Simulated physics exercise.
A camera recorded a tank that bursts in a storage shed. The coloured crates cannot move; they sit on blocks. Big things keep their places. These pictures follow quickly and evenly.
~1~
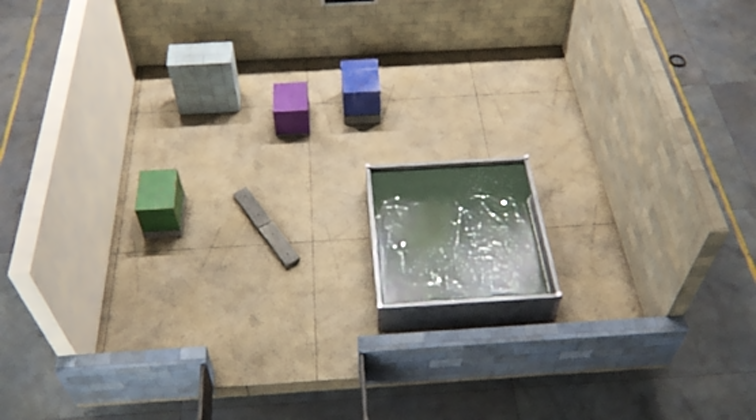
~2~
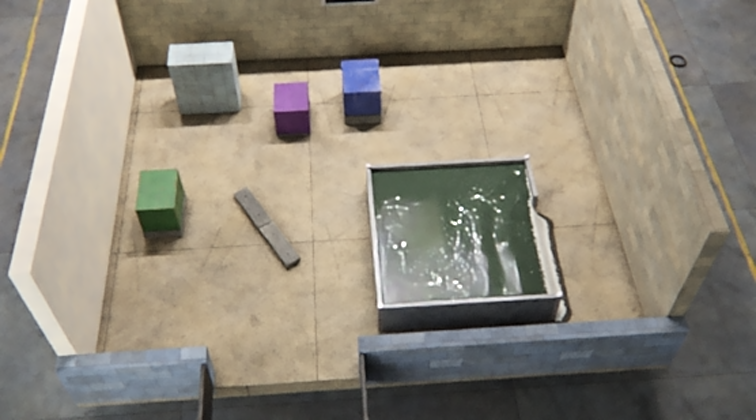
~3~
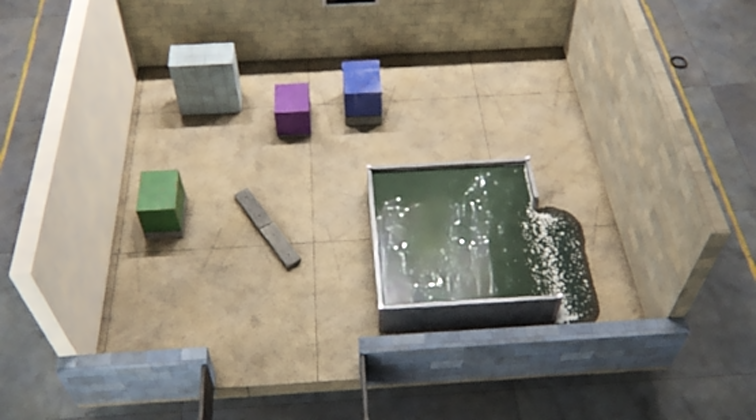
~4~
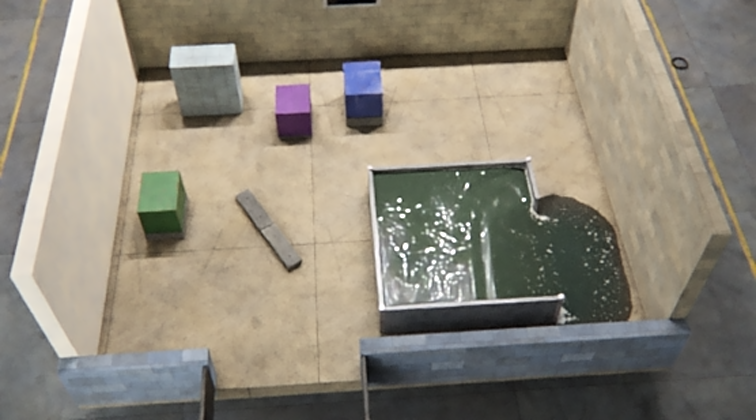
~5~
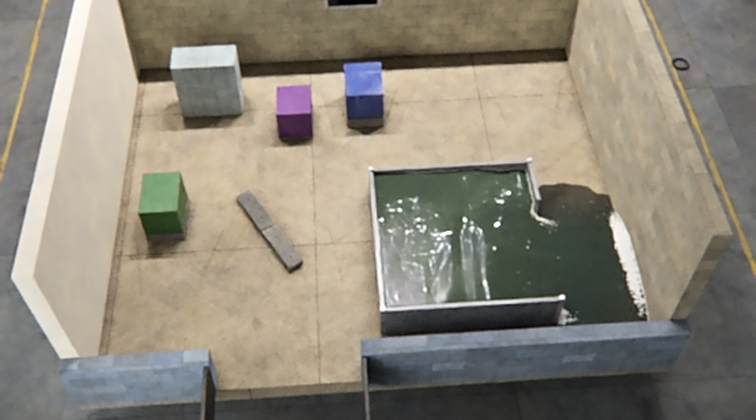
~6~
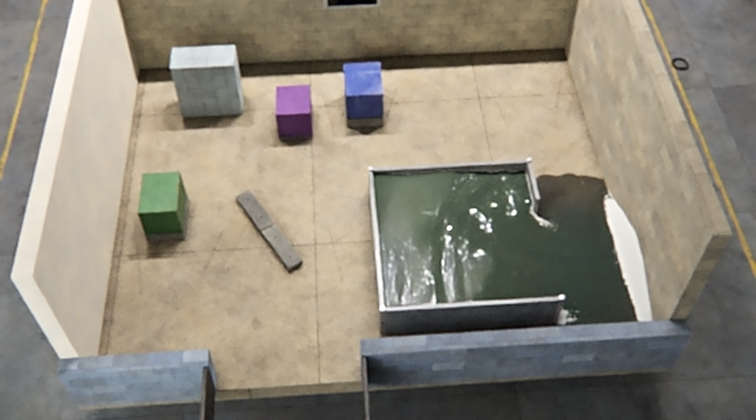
Dark green water pouring through a gap in the right side of a square tank and spreading to the right-hand wall.
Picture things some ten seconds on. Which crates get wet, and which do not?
Crate by crate: The green crate does not, the blue crate does not, the purple crate does.
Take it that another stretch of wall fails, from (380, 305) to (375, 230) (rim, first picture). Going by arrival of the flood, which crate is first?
The green one comes first.
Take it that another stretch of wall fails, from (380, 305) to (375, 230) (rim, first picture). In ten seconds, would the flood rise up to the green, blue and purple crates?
Result: Green is swamped; blue is not reached; purple is swamped.
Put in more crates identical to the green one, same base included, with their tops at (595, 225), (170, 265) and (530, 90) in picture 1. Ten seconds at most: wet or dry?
Is flooded, then stays clear, then is flooded.
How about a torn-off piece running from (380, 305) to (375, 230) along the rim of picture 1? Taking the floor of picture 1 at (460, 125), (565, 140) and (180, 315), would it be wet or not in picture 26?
One after the other: No water, clear, flooded.
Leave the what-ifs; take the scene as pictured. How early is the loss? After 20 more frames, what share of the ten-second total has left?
It would be around 10 %.
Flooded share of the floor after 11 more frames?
By my count, 20 percent.
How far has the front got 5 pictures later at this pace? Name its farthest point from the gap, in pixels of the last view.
I'd point to (582, 134).
A moment on, water covers 10 % of the floor; the green crate not reached, the blue crate not reached, the purple crate not reached.
Next, water covers 20 % of the floor; the green crate not reached, the blue crate not reached, the purple crate not reached.
Then, water covers 40 % of the floor; the green crate not reached, the blue crate not reached, the purple crate not reached.
Later, water covers 65 % of the floor; the green crate water round its plinth, the blue crate water round its plinth, the purple crate water round its plinth.
In the end, water covers 95 % of the floor; the green crate stayed above the water, the blue crate stayed above the water, the purple crate was topped.
